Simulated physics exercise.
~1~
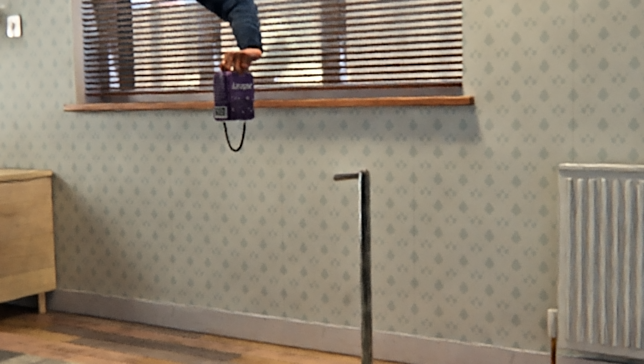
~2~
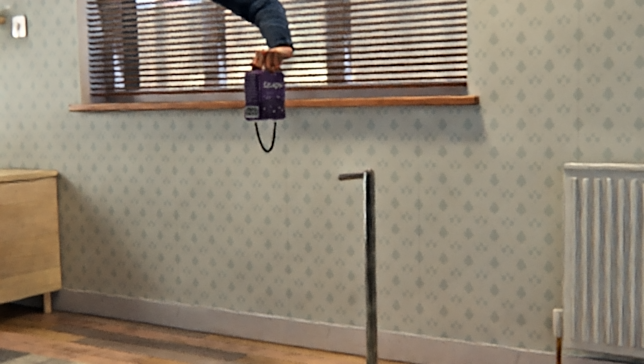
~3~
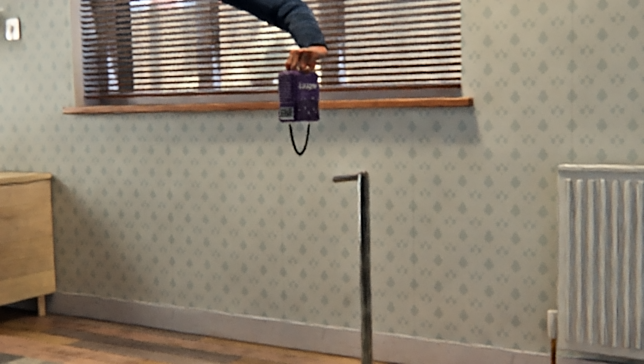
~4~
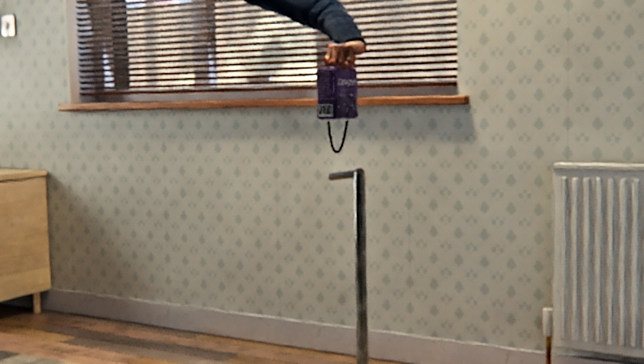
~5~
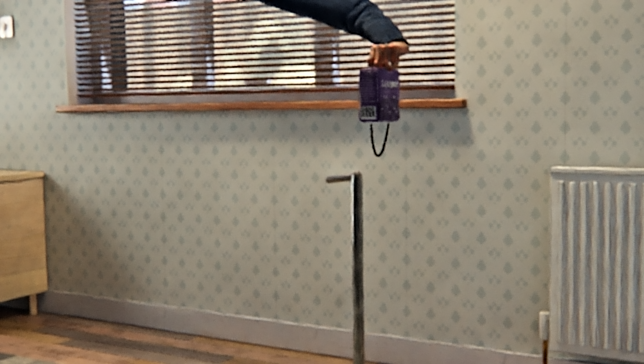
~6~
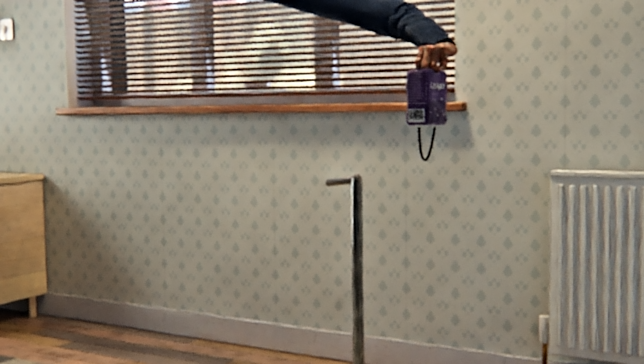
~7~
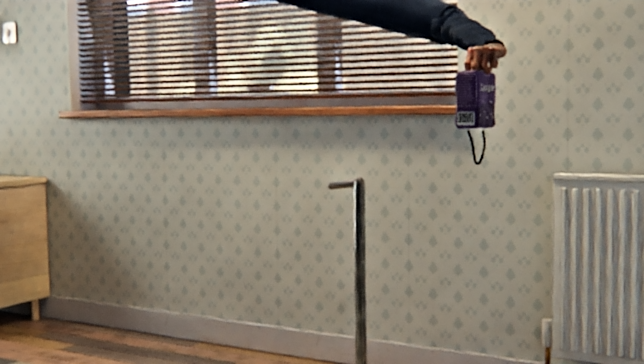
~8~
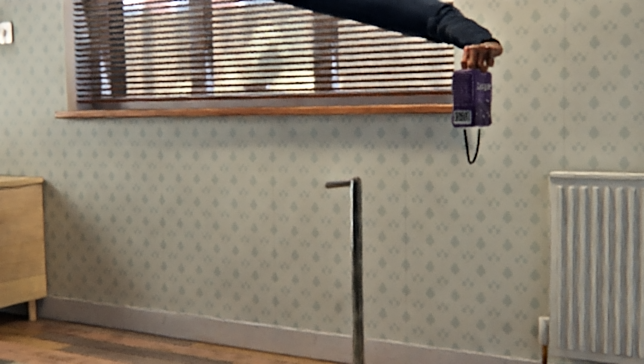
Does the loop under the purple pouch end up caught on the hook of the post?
No, the loop does not catch on the hook. The purple pouch passes clear above the post and ends up to the right of it, still in the hand.
We see a hand holding a purple pouch upright, with a dark loop dangling beneath it, and carrying it to the right in front of a window. It passes above a hooked metal post without catching and ends to the right, still held in the air.
